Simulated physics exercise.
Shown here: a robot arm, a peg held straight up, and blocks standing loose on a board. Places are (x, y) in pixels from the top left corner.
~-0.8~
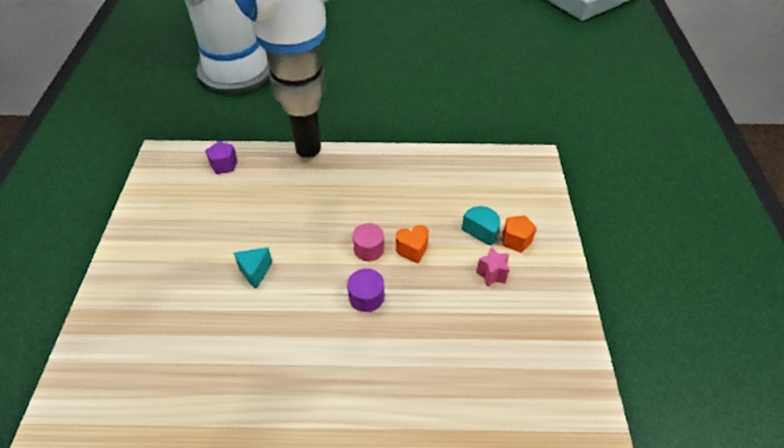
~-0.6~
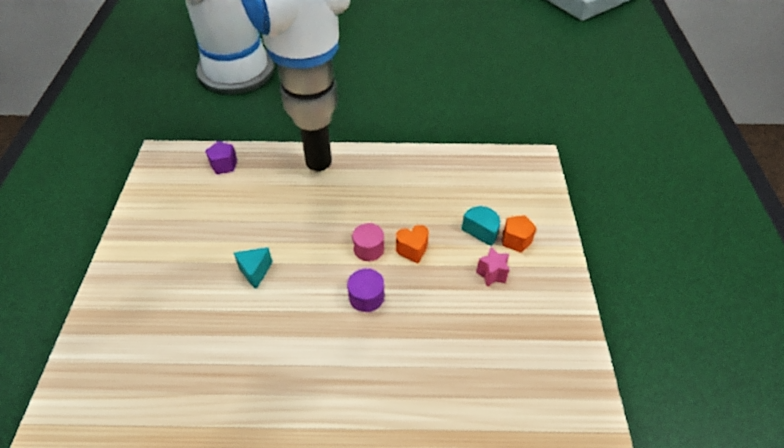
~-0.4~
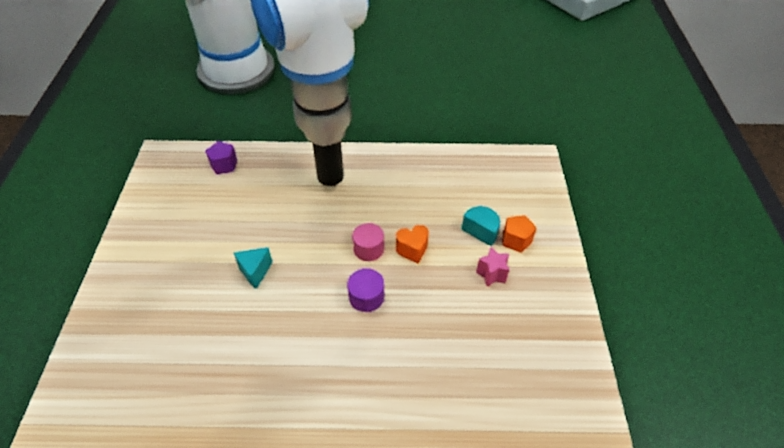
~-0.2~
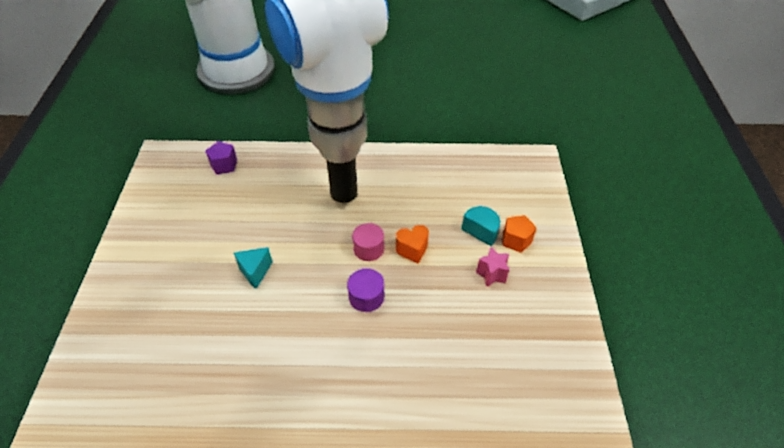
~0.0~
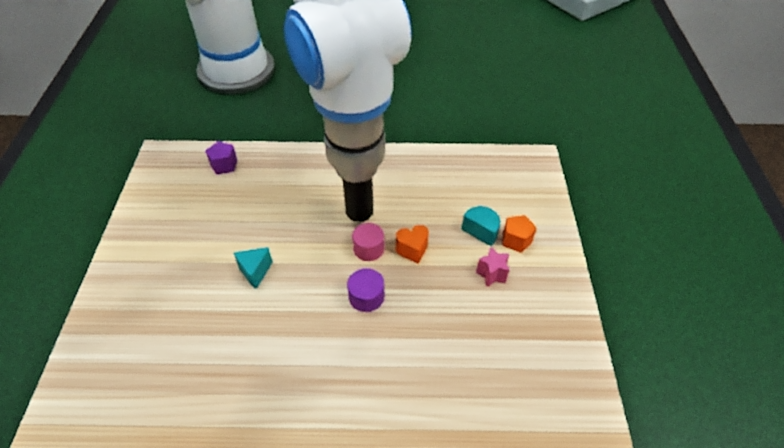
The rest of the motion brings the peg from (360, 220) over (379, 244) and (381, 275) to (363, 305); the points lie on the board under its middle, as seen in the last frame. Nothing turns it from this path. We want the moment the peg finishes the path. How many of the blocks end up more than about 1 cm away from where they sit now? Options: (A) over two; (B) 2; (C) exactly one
(B)
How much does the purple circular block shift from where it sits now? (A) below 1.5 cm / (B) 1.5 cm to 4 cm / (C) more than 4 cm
I'll go with C - more than 4 cm.
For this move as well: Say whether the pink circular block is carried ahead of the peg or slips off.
It is driven along in front.
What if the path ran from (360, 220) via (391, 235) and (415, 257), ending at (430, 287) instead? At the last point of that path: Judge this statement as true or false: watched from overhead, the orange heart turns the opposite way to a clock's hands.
True - the claim holds.
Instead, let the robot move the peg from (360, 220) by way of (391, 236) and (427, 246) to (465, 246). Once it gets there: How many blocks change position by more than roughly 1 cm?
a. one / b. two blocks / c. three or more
The one that fits is b, two blocks.
On the path given first. One third of the way, peg (379, 236); pink circular block (373, 255).
Two thirds of the way, peg (380, 267); purple circular block (353, 317); pink circular block (369, 288).
At the end, peg (363, 297); purple circular block (337, 353); pink circular block (354, 321); orange heart unmoved.
